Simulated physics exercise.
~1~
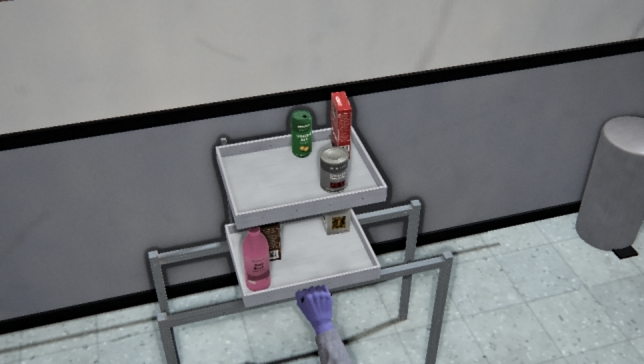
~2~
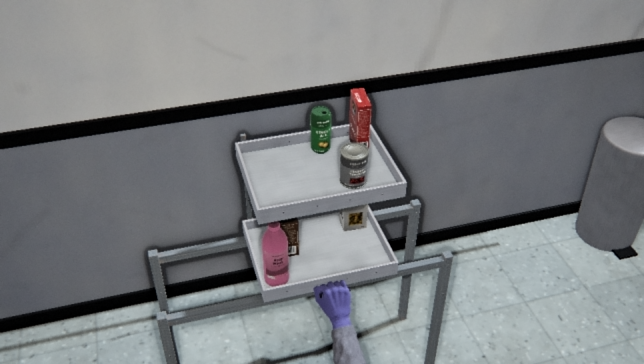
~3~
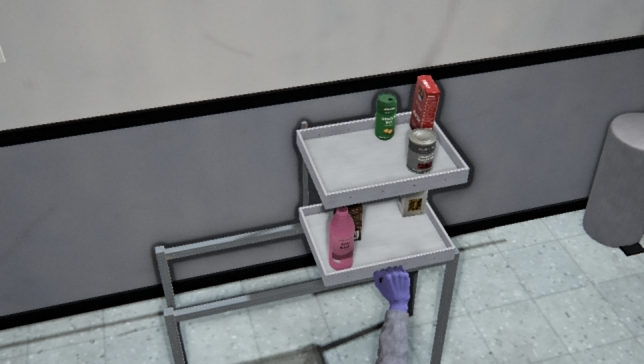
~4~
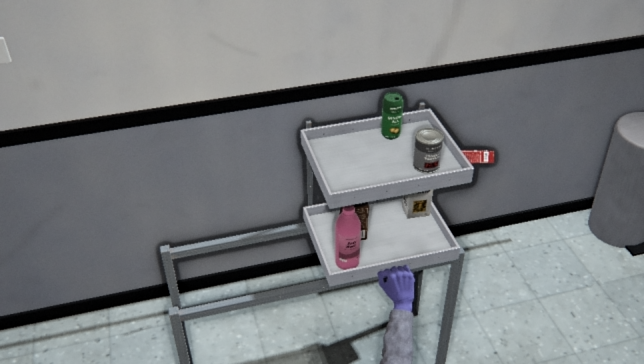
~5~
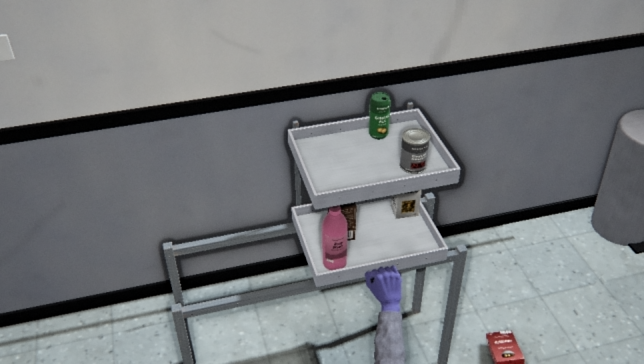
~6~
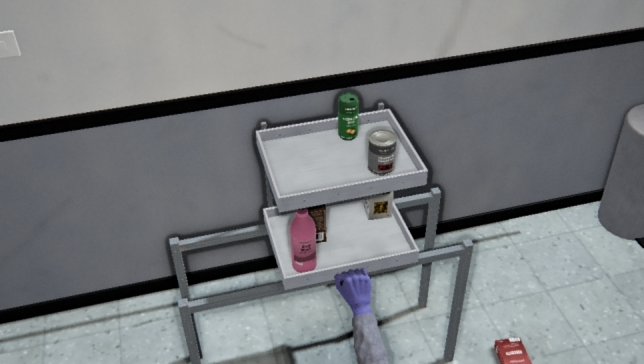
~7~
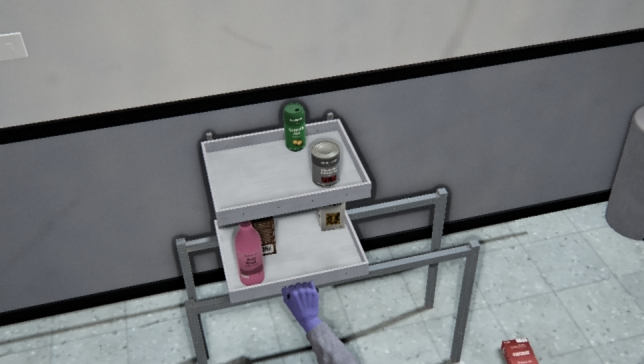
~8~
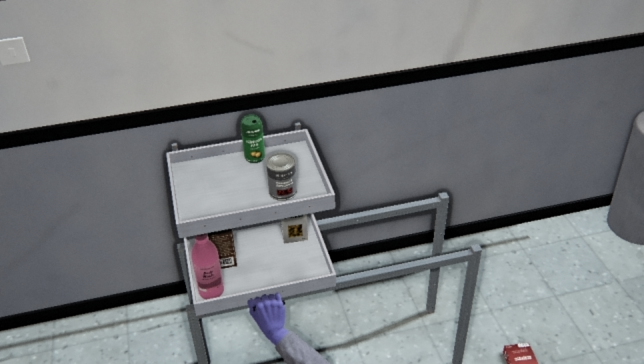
We see a gloved hand at a two-tiered rack tray of containers as it moves right along a metal frame, where a red packet topples off the right side to the floor; the tray then travels back left, the other items still upright on it.
